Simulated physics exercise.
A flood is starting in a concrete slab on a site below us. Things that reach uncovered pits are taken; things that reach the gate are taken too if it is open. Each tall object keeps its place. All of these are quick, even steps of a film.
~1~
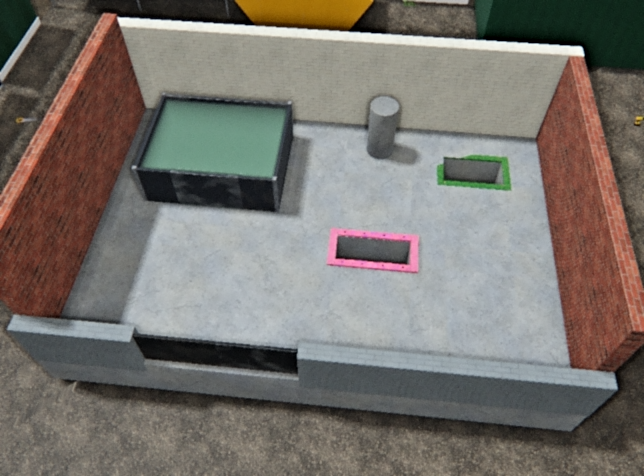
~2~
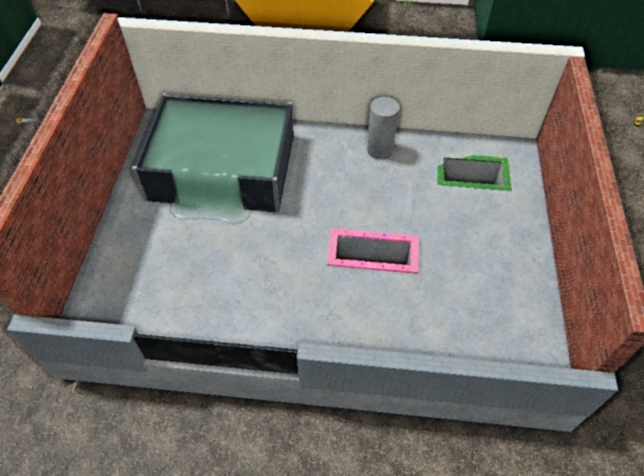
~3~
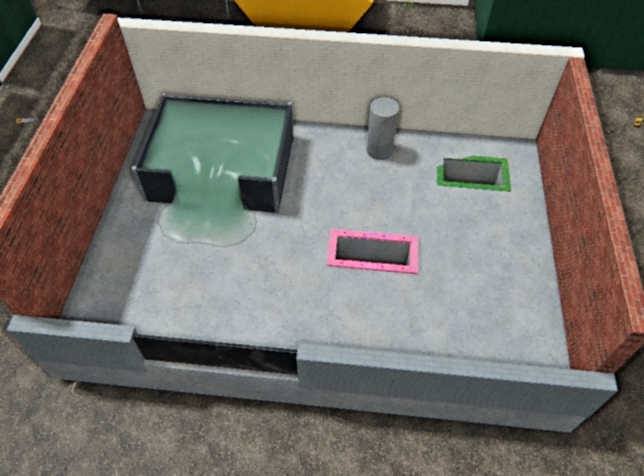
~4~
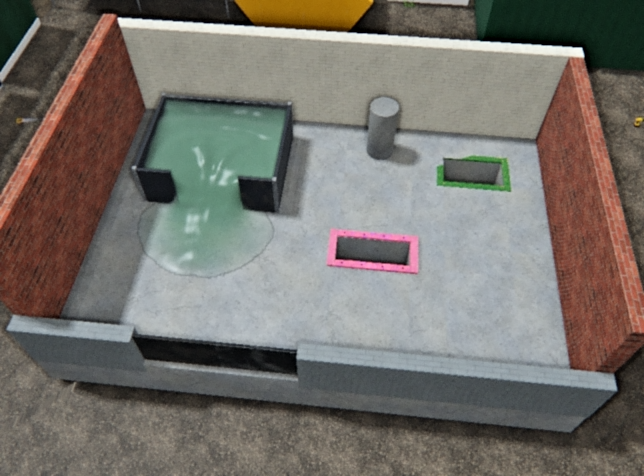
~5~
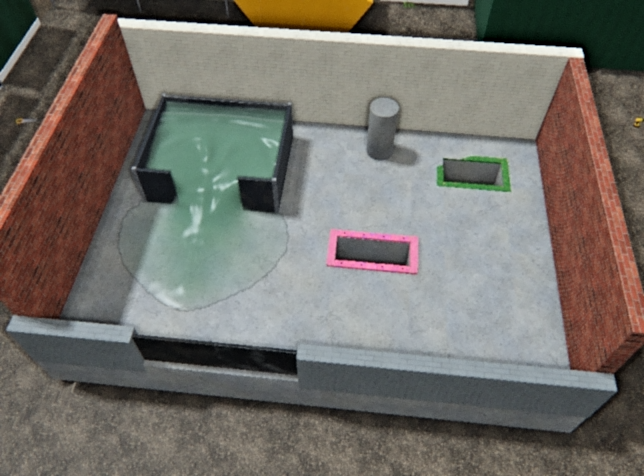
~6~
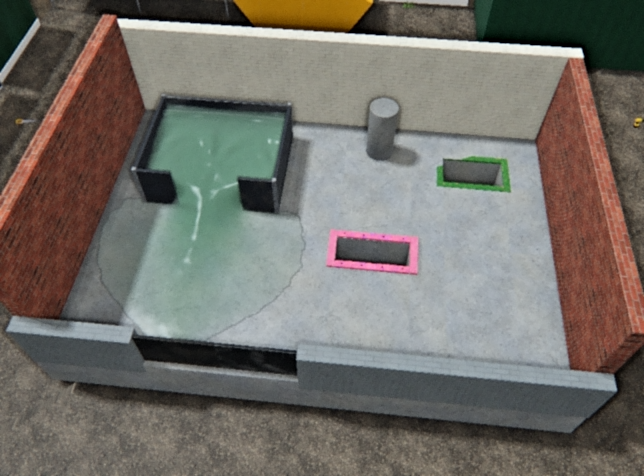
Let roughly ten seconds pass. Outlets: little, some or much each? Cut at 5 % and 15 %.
The gate: Little. The pink pit: Little. The green pit: Some.
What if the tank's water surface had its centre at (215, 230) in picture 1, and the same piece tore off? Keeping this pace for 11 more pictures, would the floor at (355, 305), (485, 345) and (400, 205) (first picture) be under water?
Spot one wetted, spot two wetted, spot three unwetted.
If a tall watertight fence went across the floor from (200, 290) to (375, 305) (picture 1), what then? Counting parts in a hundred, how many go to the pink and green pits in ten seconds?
In per cent: Pink 8, green 10.
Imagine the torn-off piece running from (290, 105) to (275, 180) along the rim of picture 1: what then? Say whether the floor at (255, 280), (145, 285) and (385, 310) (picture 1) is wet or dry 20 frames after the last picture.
Listed in order, they come out without a puddle, without a puddle and without a puddle.
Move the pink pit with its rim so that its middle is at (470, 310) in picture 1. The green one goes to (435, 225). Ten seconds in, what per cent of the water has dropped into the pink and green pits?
Pink share 10%, green share 8%.
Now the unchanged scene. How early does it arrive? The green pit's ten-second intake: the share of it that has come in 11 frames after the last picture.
Near 0 per cent, give or take.
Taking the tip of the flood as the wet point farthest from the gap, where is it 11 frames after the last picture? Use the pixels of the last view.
Point: (473, 383) in the last picture's pixels.
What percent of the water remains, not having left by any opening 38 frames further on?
Around 98 in a hundred.
A moment on, water covers 30 % of the floor; the gate 0 %, the pink pit 0 %, the green pit 0 %.
Next, water covers 35 % of the floor; the gate 0 %, the pink pit 0 %, the green pit 0 %.
Then, water covers 55 % of the floor; the gate 0 %, the pink pit 0 %, the green pit 0 %.
Later, water covers 75 % of the floor; the gate 0 %, the pink pit 1 %, the green pit 1 %.
In the end, water covers 95 % of the floor; the gate 0 %, the pink pit 1 %, the green pit 11 %.
